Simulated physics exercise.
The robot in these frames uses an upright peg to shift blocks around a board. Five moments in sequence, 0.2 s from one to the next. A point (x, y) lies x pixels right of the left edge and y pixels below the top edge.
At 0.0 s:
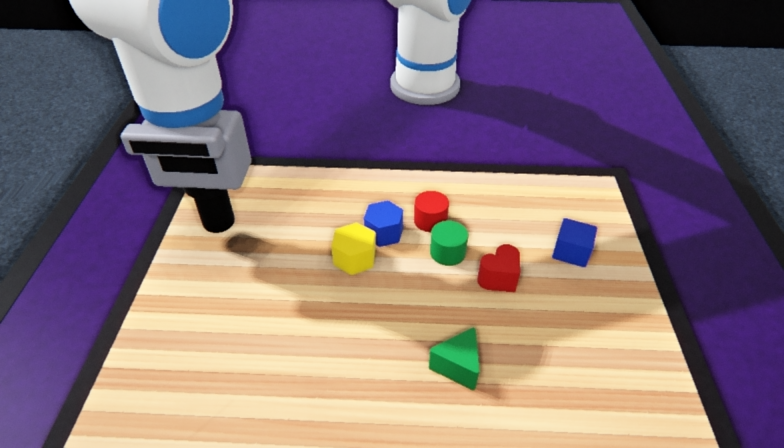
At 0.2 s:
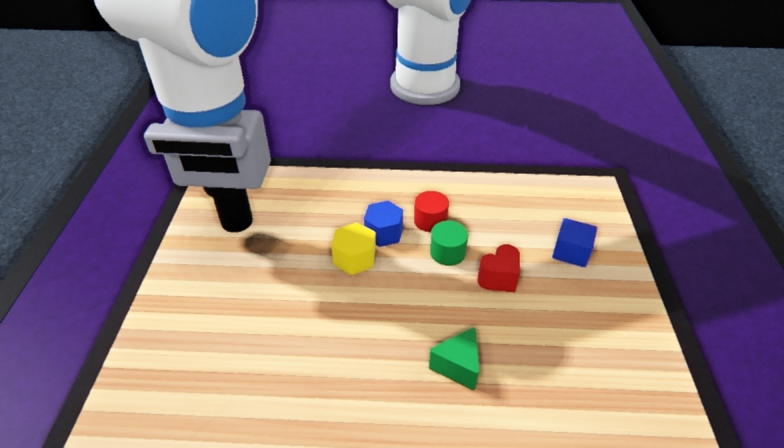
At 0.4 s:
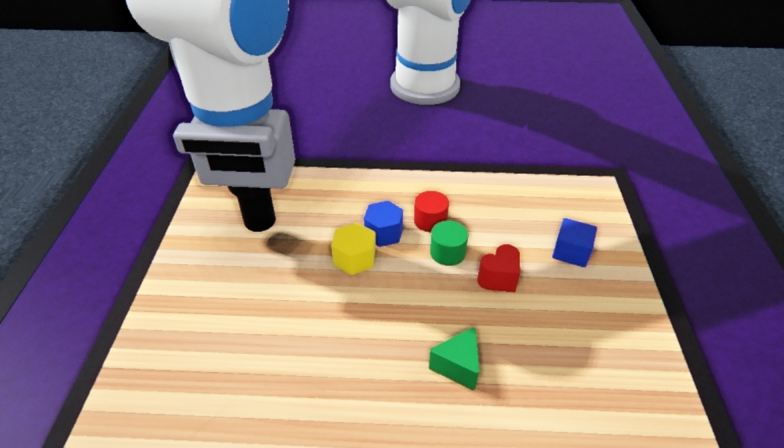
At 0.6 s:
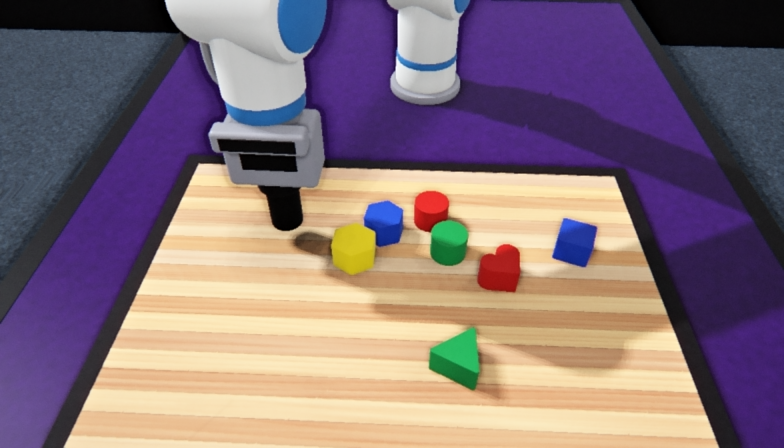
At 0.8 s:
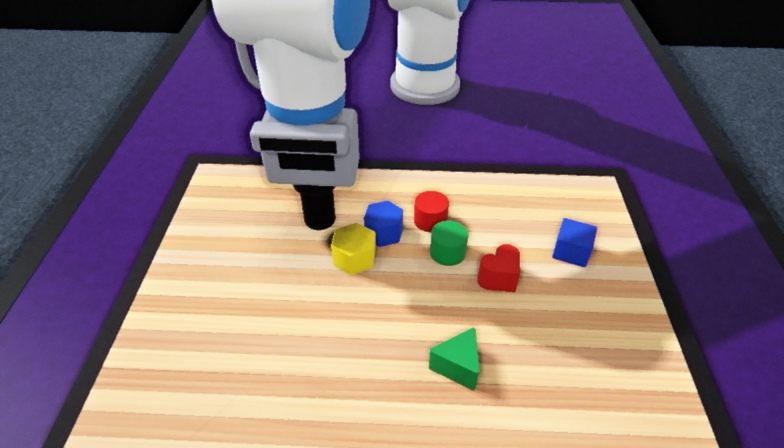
A white and blue robot arm holding a black upright peg dominates the upper left of a striped wooden board on a purple table, seen from above at an angle. Yellow and blue six-sided blocks, a red and a green cylinder, a red heart, a blue cube and a green triangle sit rightward. The peg glides steadily right, nearing the yellow block, while every block and the camera stay still.
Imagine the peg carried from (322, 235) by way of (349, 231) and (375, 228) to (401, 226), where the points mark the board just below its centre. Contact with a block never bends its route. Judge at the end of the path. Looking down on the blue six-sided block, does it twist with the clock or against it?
It ends up turned clockwise.
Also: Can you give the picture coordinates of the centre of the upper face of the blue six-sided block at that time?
It is going to be at (433, 218).
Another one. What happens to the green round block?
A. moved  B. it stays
Option A.
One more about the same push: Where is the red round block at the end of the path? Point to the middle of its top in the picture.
At roughly (457, 199).
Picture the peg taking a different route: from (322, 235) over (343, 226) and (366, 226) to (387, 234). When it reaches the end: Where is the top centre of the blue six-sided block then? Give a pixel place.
It will likely be found at (419, 224).
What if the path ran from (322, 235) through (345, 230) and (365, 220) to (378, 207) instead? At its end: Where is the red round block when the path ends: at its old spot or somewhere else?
If the peg follows that path, the red round block stays in its place.
What follows on the original path. Halfway along, peg (362, 215); blue six-sided block (396, 213).
At the end, peg (402, 212); yellow six-sided block still; blue six-sided block (433, 218), turned 25° clockwise; red round block (457, 199); green round block (461, 238).
